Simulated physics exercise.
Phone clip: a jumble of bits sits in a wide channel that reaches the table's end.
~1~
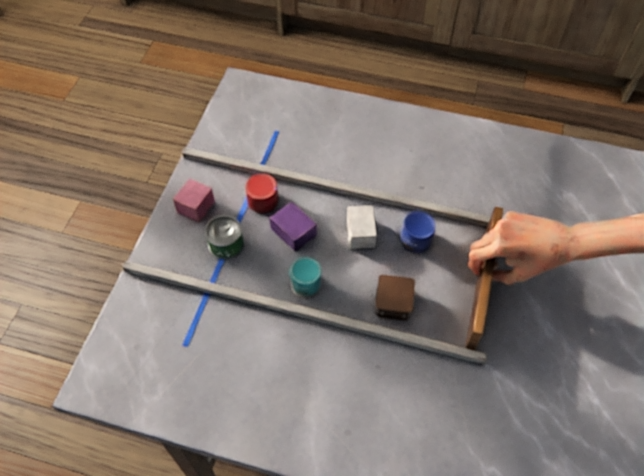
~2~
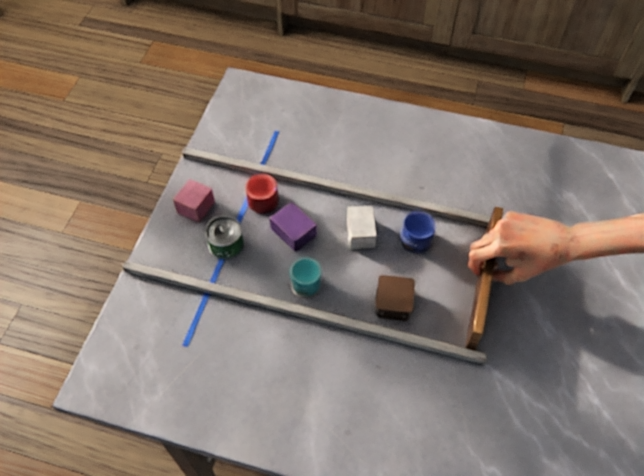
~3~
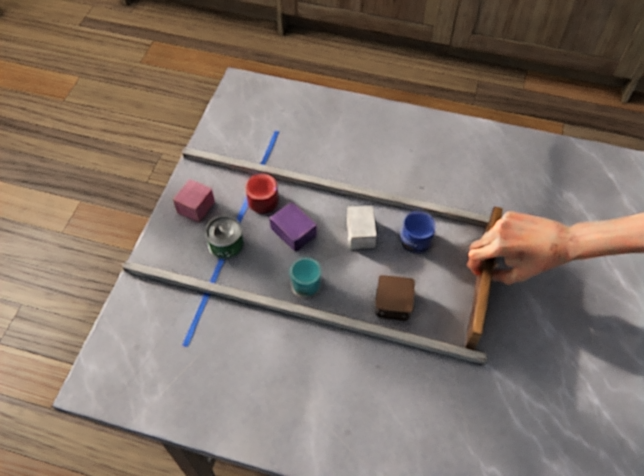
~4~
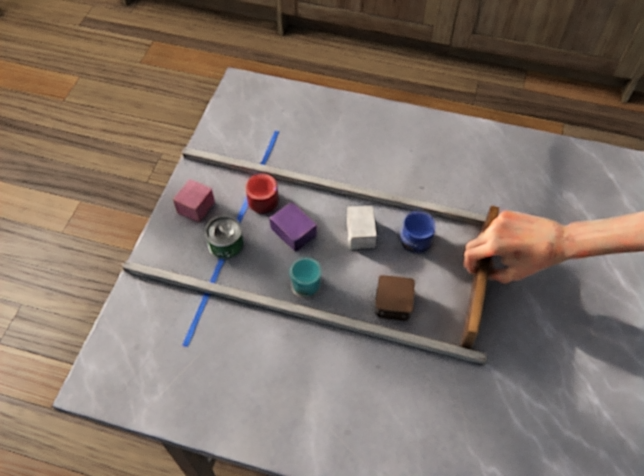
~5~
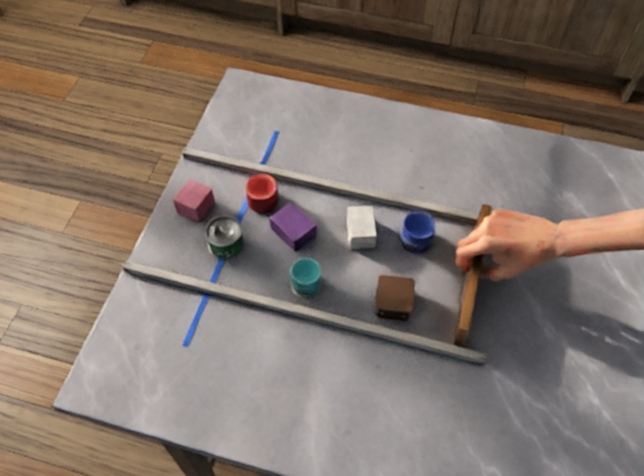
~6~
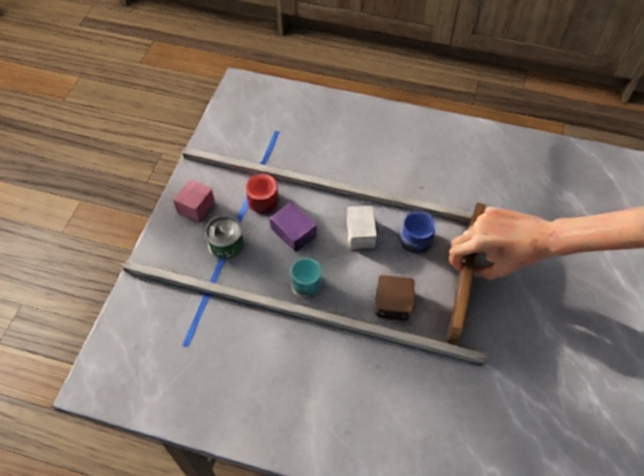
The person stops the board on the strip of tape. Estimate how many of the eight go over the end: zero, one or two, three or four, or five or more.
What falls is not even one.
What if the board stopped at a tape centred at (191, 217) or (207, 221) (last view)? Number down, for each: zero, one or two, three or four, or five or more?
Going through them one at a time, I'd put it at 3 or 4 and then just one or two.
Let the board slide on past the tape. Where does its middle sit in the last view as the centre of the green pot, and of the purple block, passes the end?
Green pot over the end: About (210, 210). Purple block over the end: About (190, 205).
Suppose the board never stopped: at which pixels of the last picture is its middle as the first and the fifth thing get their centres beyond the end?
I'd put the first at about (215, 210) and the next at about (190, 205).
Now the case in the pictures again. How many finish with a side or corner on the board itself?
In total, 3.
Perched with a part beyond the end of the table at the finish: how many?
I'd say 0 of them.
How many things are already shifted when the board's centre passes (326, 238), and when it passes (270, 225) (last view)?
That gives 5 for the first and 7 for the second.
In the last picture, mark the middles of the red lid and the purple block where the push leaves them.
The red lid at (208, 177), the purple block at (199, 217).
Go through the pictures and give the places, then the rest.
Pink block (194, 200); green pot (225, 237); red lid (262, 194); board (485, 276); tape (236, 227), in the first picture.
Green pot (225, 238); brown case (395, 298), in the second picture.
Red lid (262, 194); blue tub (418, 233), in the third picture.
Pink block (194, 201); purple block (293, 227), in the fourth picture.
Green pot (225, 238); board (473, 273), in the fifth picture.
Pink block (194, 201); green pot (225, 238); red lid (262, 194); board (466, 272); tape (236, 227), in the sixth picture.
Early on, none off yet; pink block at rest near (194, 201); green pot at rest near (225, 238); red lid at rest near (262, 194).
Finally, the number that fall off is zero.
